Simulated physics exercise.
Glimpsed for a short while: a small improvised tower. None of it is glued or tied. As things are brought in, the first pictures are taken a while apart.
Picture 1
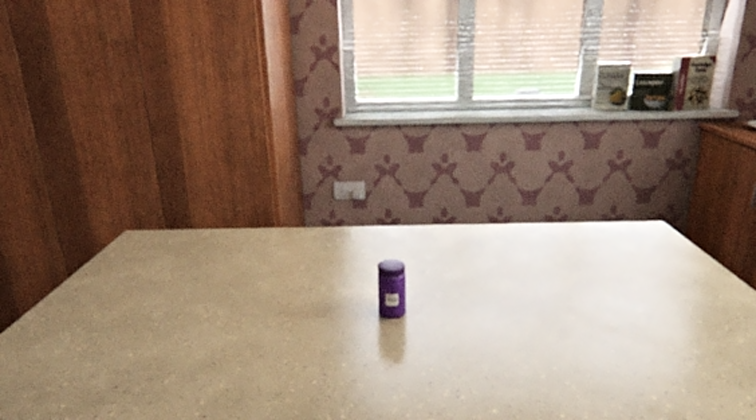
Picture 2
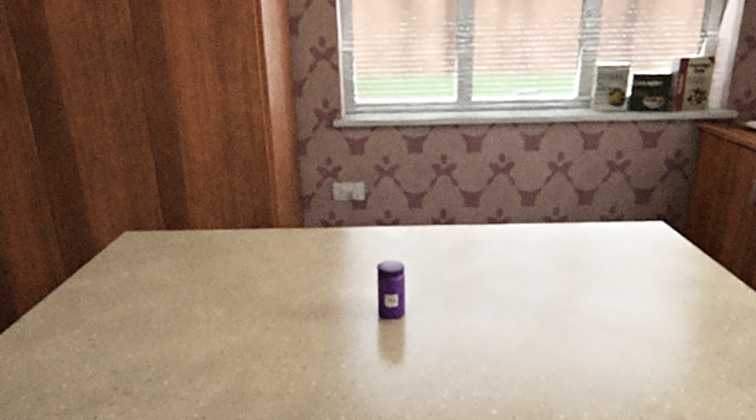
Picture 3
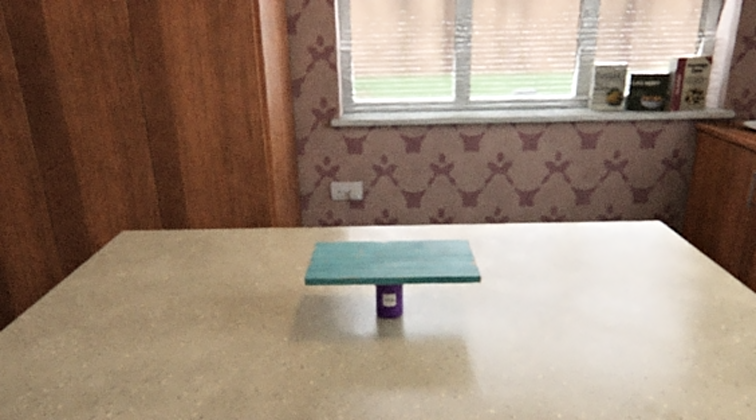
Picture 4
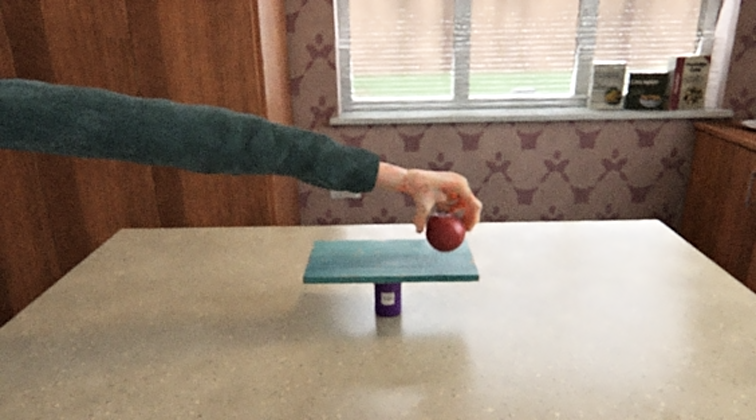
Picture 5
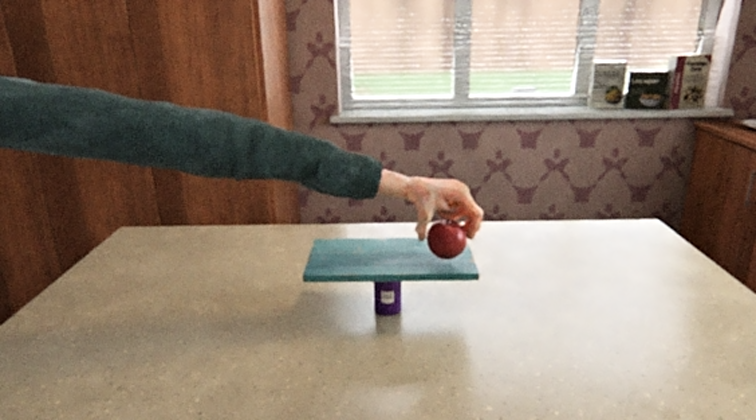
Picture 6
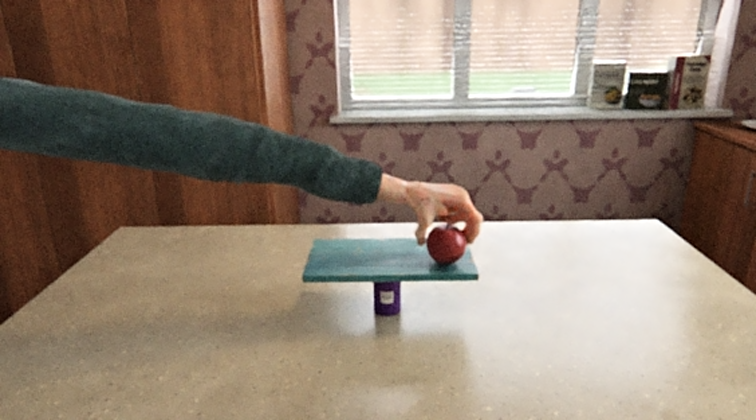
A turquoise board appears flat across the top of a small purple container that stands alone on a pale table. Then an arm in a dark green sleeve reaches in from the left, holding a red apple above the board's right side, and lowers it slightly onto the surface, fingers still gripping it.
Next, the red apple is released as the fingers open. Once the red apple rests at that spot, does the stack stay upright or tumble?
The stack tumbles.
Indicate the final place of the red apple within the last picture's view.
It ends up close to (485, 304).
Then, 0.50 s later than the last frame, red apple now fallen; turquoise board tilted by 44°.
Then, 0.60 s later than the last frame, turquoise board tilted by 48°.
When it is over, fallen, red apple; lying over in the stack, turquoise board; purple shaker as before. End places, in pixels of the last picture, red apple near (485, 304). The stack comes apart.
